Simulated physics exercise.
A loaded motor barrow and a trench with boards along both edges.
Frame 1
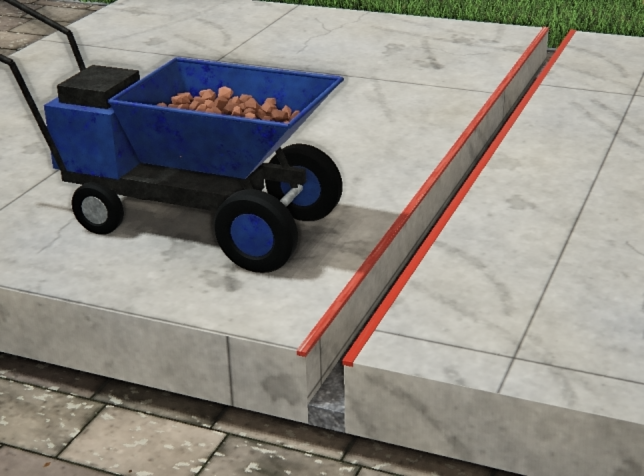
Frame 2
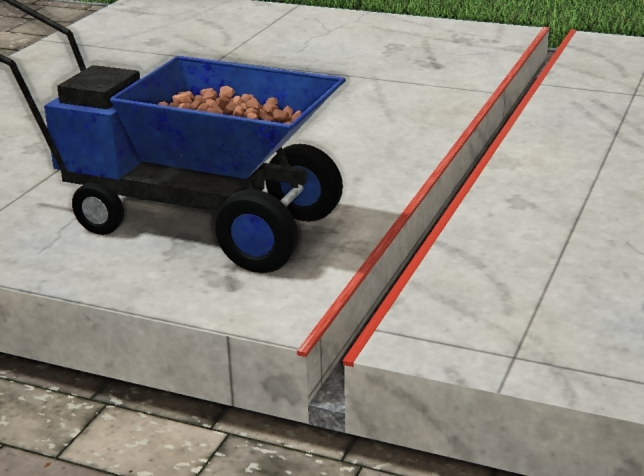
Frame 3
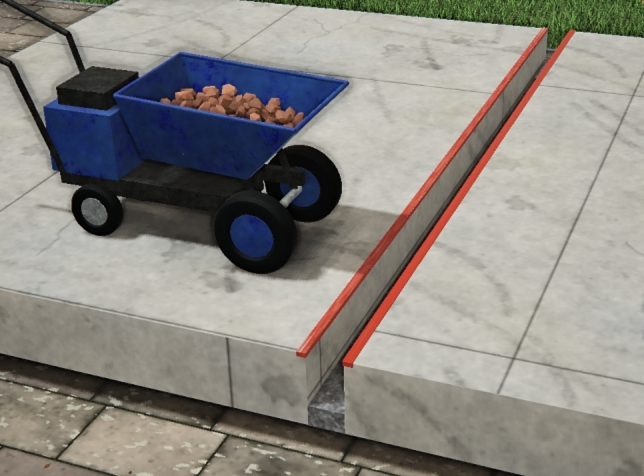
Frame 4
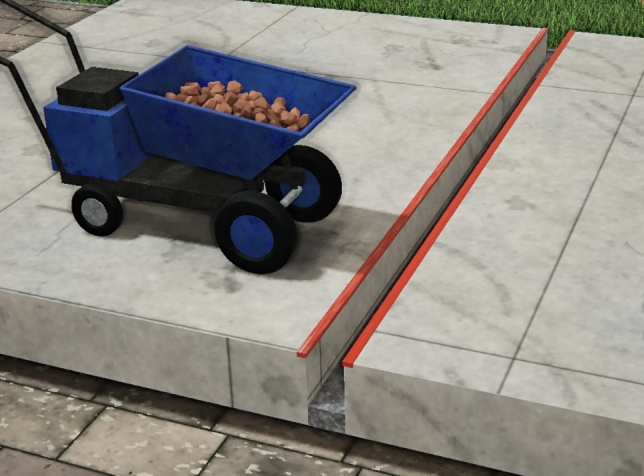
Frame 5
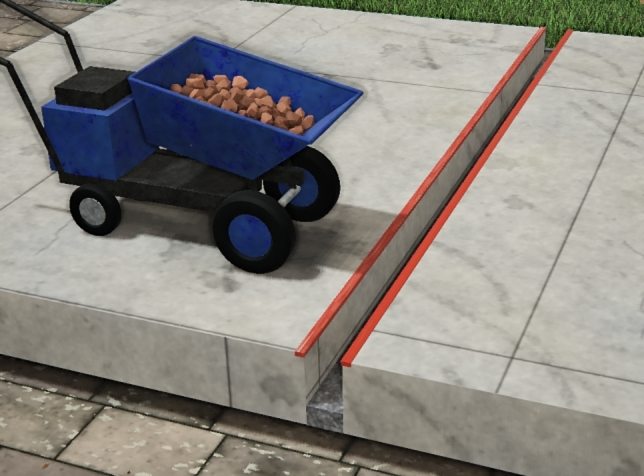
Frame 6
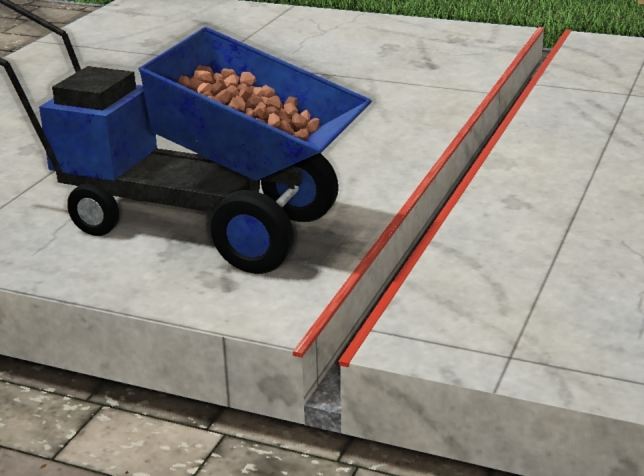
Blue motor barrow standing beside a narrow red-edged trench, its skip of reddish rubble tilting forward to the right.
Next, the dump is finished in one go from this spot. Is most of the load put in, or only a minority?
Only a minority goes in.
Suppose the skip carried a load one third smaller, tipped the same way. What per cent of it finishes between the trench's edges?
It would be around 20 per cent of the load.
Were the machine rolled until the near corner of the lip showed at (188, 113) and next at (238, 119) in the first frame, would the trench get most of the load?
At the first place less than half, at the second more than half.
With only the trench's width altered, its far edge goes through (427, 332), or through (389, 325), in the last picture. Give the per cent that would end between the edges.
You'd get 100 in a hundred the first time and 70 in a hundred the second.
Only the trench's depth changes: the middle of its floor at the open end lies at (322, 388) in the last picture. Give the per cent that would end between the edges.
About 10 per cent.
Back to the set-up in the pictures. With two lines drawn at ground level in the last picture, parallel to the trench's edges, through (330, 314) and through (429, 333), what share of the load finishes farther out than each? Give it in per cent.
80 and 20 in a hundred.
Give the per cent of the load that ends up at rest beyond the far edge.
Roughly 60 per cent of the load.
Just after the last frame, skip tipped steeply; every one in the skip.
A moment on, skip tipped right over; roughly two thirds in the skip; just a few in or heaped over the trench; roughly a quarter beyond it.
Further on, skip tipped right over; roughly a quarter in the skip; about a tenth in or heaped over the trench; roughly two thirds beyond it.
When it is over, skip tipped right over; roughly a quarter in the skip; about a tenth in or heaped over the trench; roughly two thirds beyond it.
